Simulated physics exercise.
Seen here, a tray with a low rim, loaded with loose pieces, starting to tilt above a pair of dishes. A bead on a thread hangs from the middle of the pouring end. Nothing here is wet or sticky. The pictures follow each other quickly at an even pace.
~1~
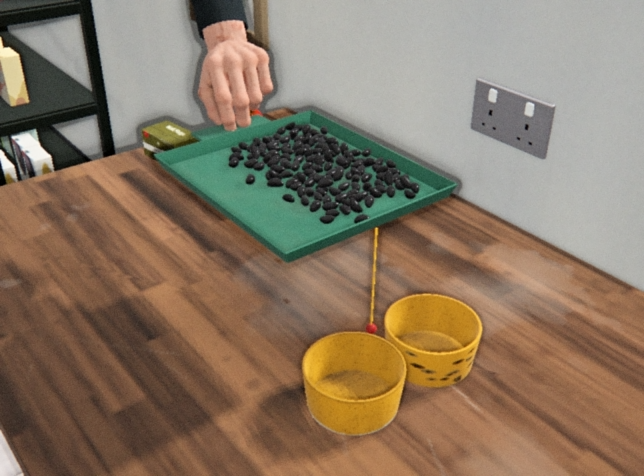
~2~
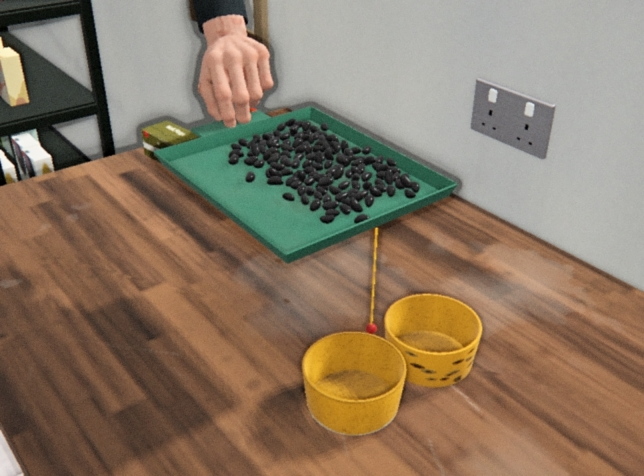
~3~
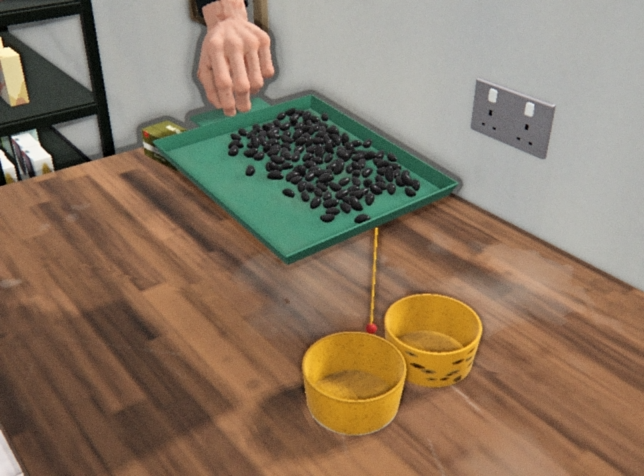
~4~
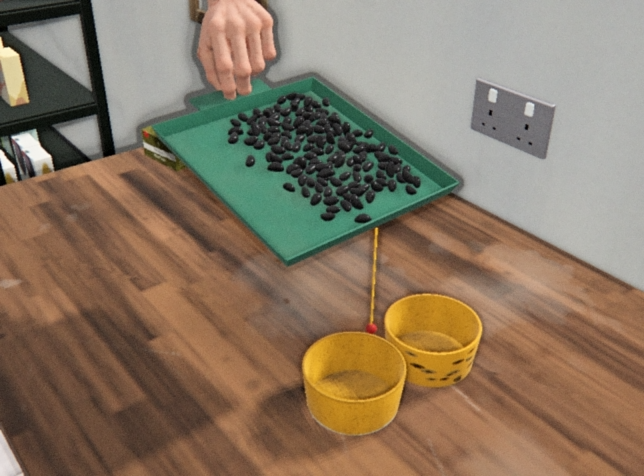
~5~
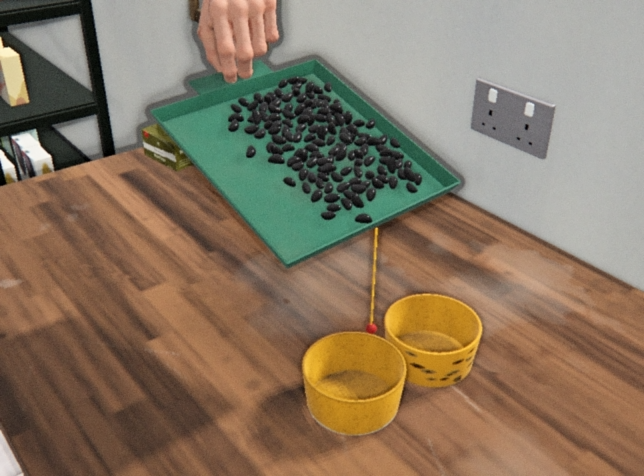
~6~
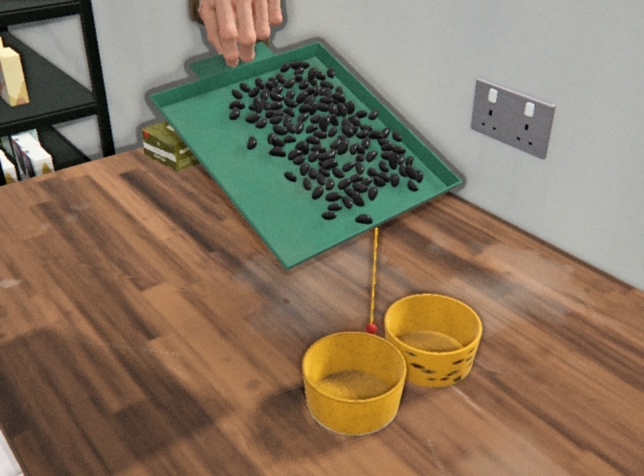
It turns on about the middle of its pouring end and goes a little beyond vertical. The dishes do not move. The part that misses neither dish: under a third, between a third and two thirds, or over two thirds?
Together they catch between a third and two thirds.
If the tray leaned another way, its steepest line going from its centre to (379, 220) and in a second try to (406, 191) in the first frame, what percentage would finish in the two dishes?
Near 60 % and 70 %.
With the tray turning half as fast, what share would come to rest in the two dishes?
It comes to 40 per cent or so.
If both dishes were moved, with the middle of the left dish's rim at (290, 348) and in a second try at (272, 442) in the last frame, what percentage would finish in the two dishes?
Roughly 0 per cent, and 60 per cent.
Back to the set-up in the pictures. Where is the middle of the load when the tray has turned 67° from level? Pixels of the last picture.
Around (359, 210).
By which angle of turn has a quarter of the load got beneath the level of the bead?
Roughly 85°.
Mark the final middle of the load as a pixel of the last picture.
At about (360, 422).
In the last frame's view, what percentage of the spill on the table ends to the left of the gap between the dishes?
It comes to 60 per cent or so.
Soon, tray tipped steeply; most on the tray; a stray few in the left dish; a small part in the air.
A while on, tray tipped past a quarter turn; a stray few on the tray; about a quarter in the left dish; a small part in the right dish; about half outside both; about a quarter in the air.
Towards the end, tray tipped past a quarter turn; about a third in the left dish; a small part in the right dish; about two thirds outside both.
Finally, tray tipped past a quarter turn; about a third in the left dish; a small part in the right dish; about two thirds outside both.
